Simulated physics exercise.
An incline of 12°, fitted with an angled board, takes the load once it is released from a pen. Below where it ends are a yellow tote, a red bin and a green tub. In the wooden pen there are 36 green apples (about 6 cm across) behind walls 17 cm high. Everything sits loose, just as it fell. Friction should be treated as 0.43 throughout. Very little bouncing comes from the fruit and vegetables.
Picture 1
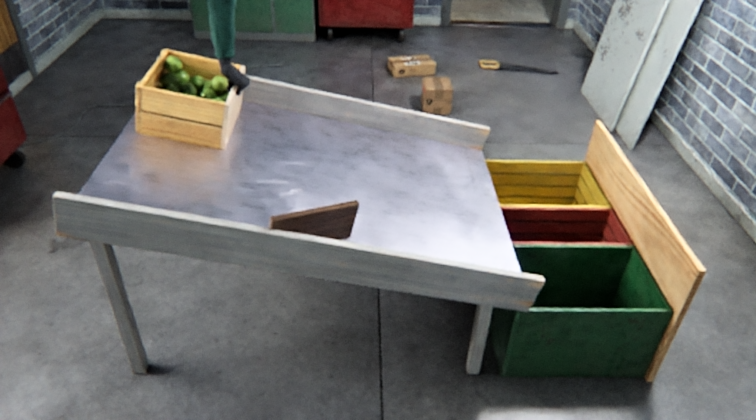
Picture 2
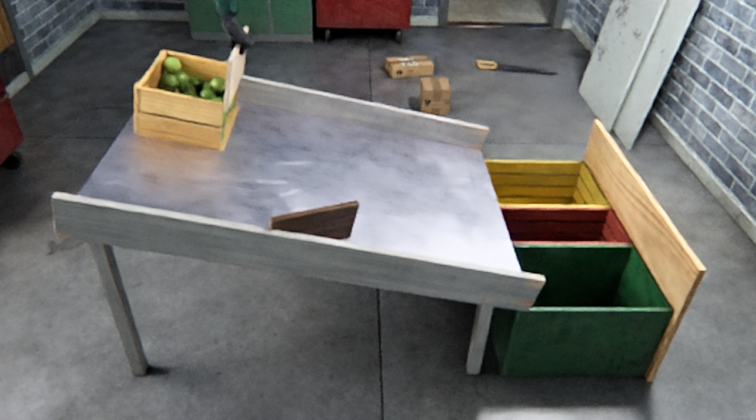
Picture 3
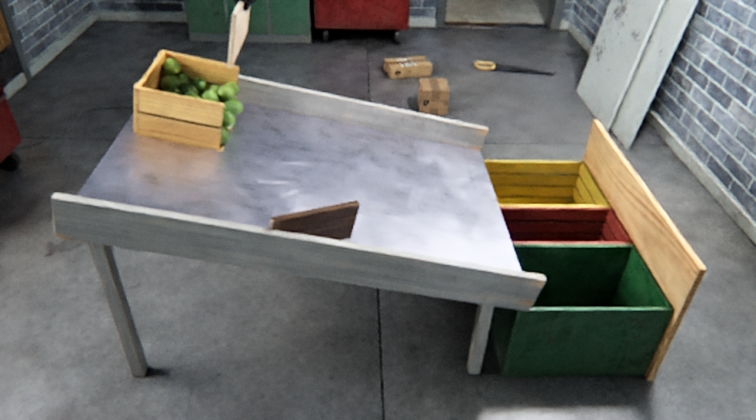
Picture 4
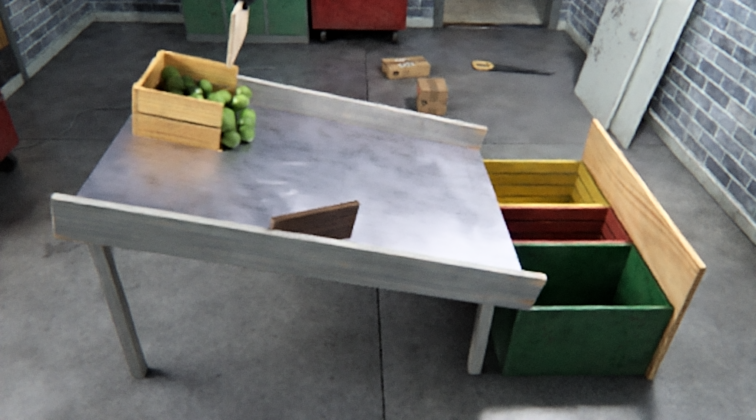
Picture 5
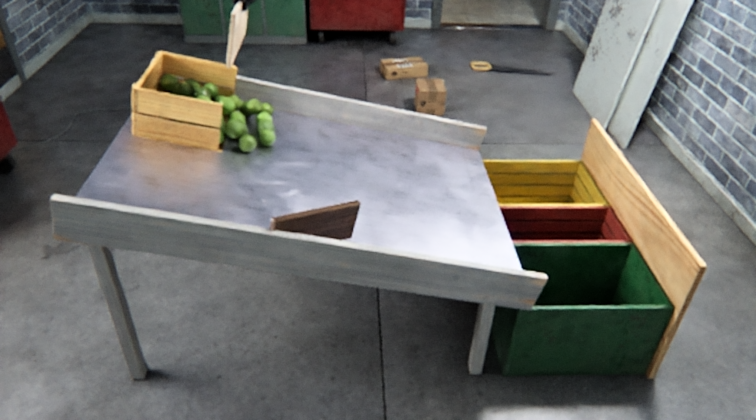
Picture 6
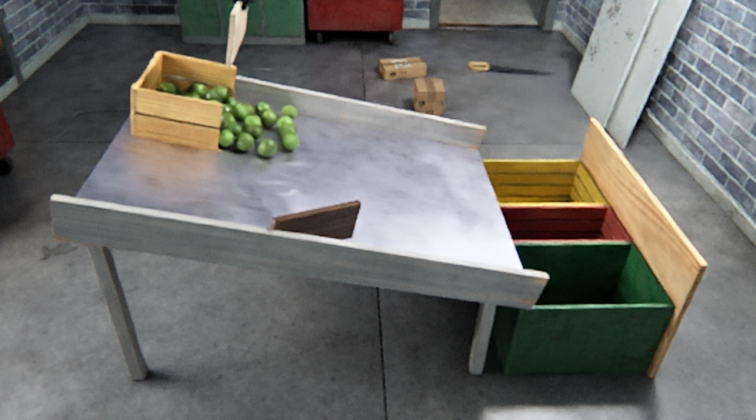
Gripper in a green sleeve lifting the end panel of a wooden crate, green apples spilling rightward across a sloped metal table.
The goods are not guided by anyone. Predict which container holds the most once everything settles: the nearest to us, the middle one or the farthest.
Far.
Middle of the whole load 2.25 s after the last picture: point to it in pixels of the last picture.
I'd place it close to (554, 238) in the last view.
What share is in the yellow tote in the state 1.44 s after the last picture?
55 %.
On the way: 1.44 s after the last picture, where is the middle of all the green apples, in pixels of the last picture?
It's centred at about (541, 226).
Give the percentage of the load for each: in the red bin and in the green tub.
About 15 and 0 per cent.
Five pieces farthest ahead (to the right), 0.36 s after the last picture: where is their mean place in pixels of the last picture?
Centre: Approx. (378, 148) px.
Then, 0.36 s after the last picture, 10 still in the wooden pen and 26 on the slope.
Then, 0.81 s after the last picture, 4 in the yellow tote, 31 on the slope and 1 in the air.
Then, 1.44 s after the last picture, 20 in the yellow tote, 3 in the red bin, 7 on the slope and 6 in the air.
Outcome (2.25 s after the last picture), 30 in the yellow tote and 6 in the red bin.
